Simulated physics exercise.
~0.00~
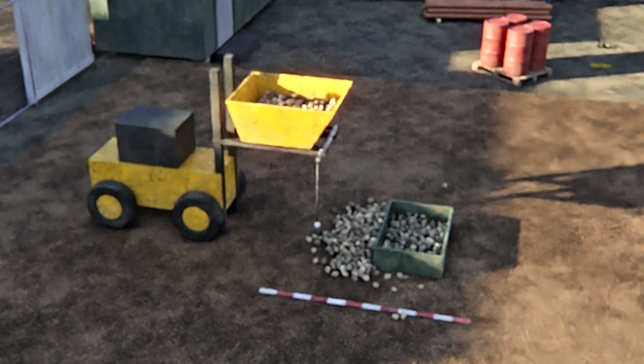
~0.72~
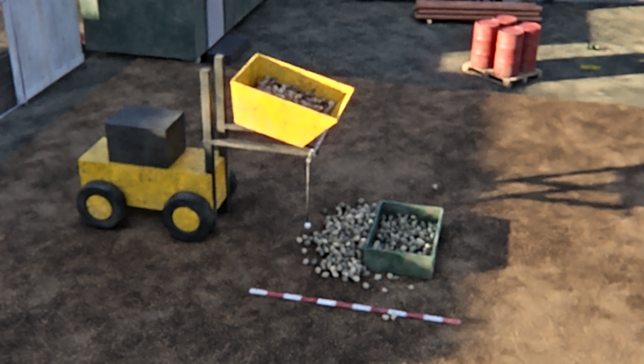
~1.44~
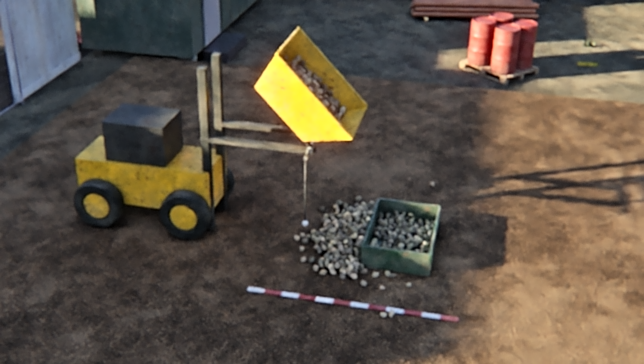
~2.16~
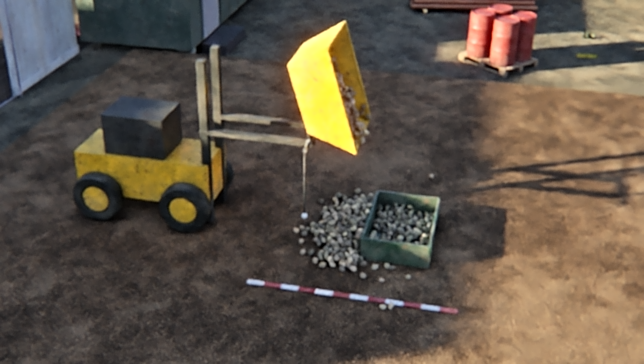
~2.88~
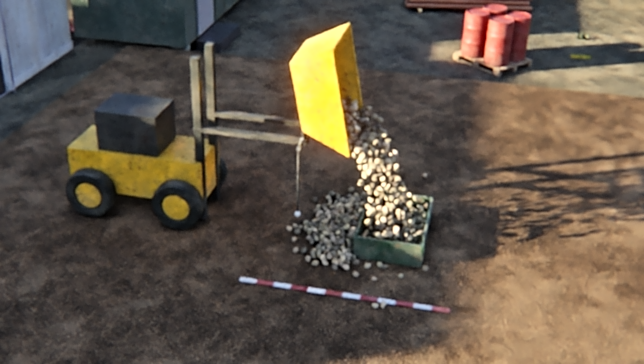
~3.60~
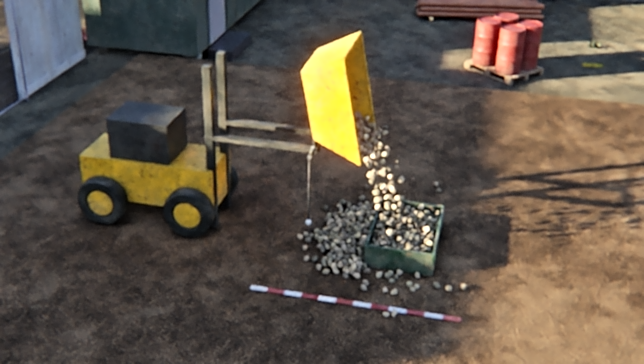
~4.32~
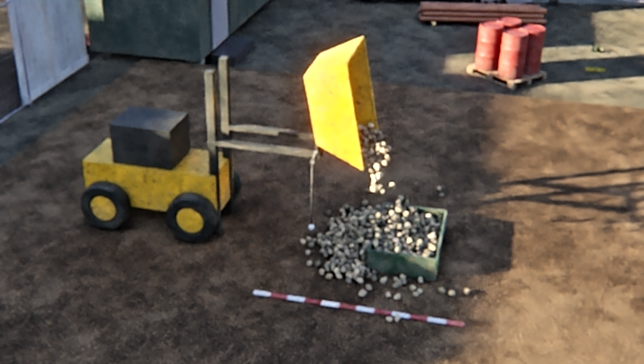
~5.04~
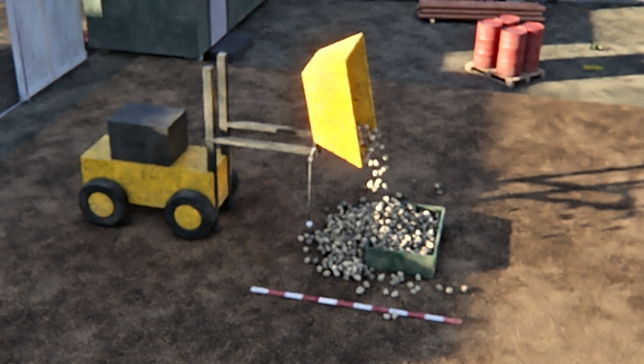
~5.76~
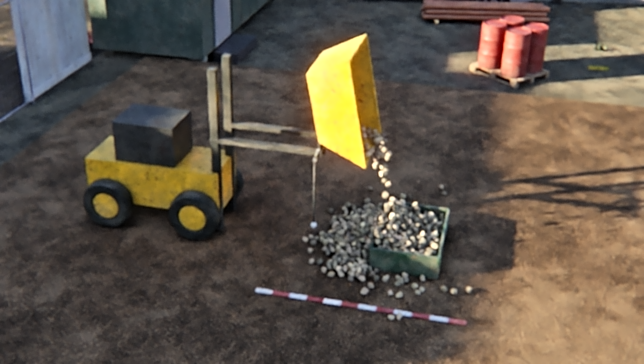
A small yellow forklift-like vehicle tipped its raised yellow skip steeply to the right, and stones poured into the green bin beside an existing pile. The bin heaped up, some stones spilled around it, and the last few were still trickling down.
